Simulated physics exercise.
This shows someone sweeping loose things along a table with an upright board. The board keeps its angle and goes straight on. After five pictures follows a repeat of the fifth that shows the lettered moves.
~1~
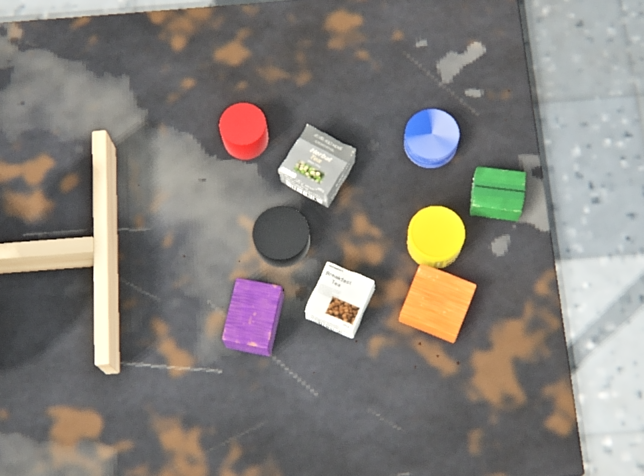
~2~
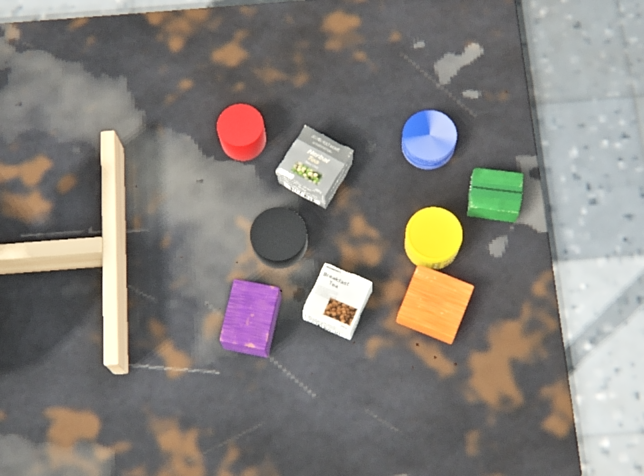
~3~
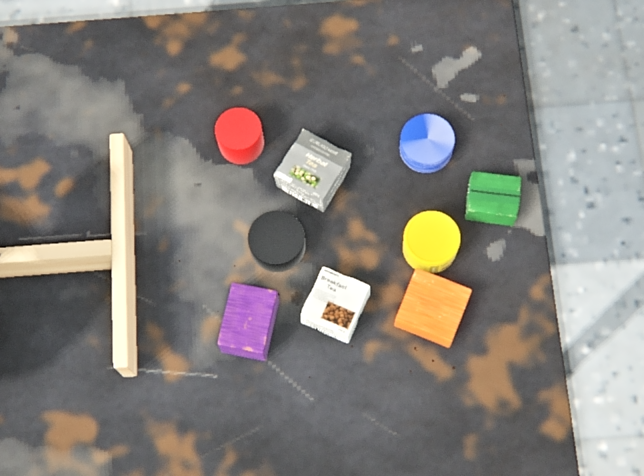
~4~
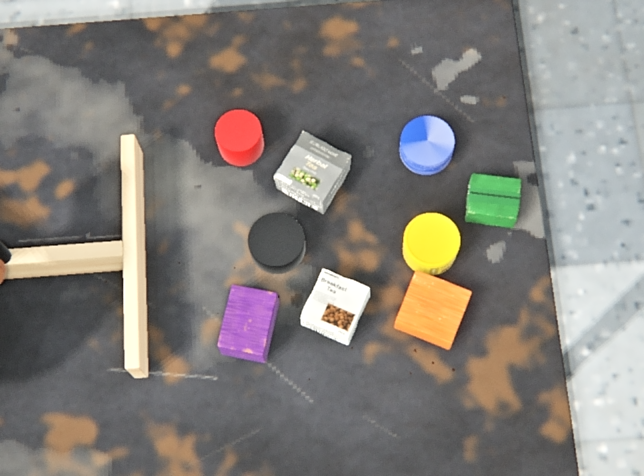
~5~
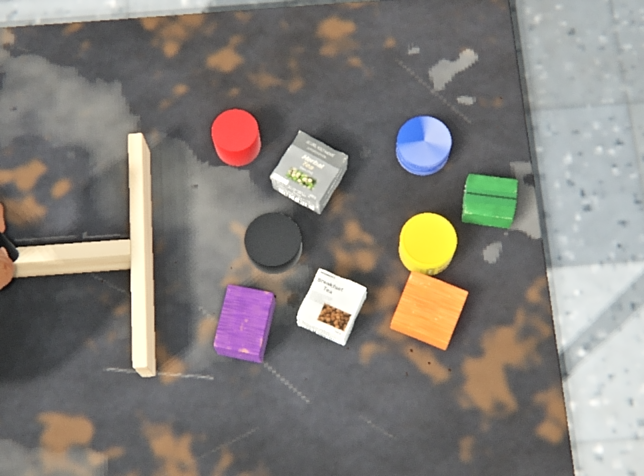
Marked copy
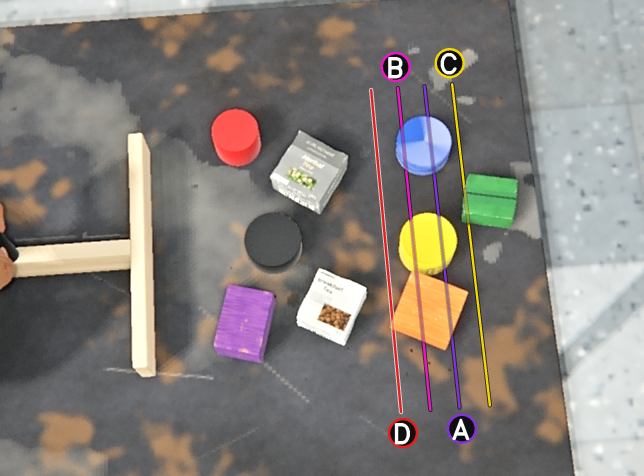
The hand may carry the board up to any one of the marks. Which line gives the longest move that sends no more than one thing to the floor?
No farther than A.
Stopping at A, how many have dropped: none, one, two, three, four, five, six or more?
By then, one.
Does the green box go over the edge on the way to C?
Yes.
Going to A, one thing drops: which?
The orange block goes over.
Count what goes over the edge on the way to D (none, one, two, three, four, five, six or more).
In all, none.
On the marked copy, A at (441, 239); B at (413, 241); C at (470, 237); D at (385, 244).
Following A. Soon after the start, board (247, 238); red pot (273, 135); purple block (284, 319).
Later, board (357, 230); orange block (499, 305); blue tin (437, 138).
In the end, board (439, 224); orange block over the edge; yellow jar (527, 245); one fallen.
As for the rest, B is within the limit but short; C drops three; D is within the limit but short.
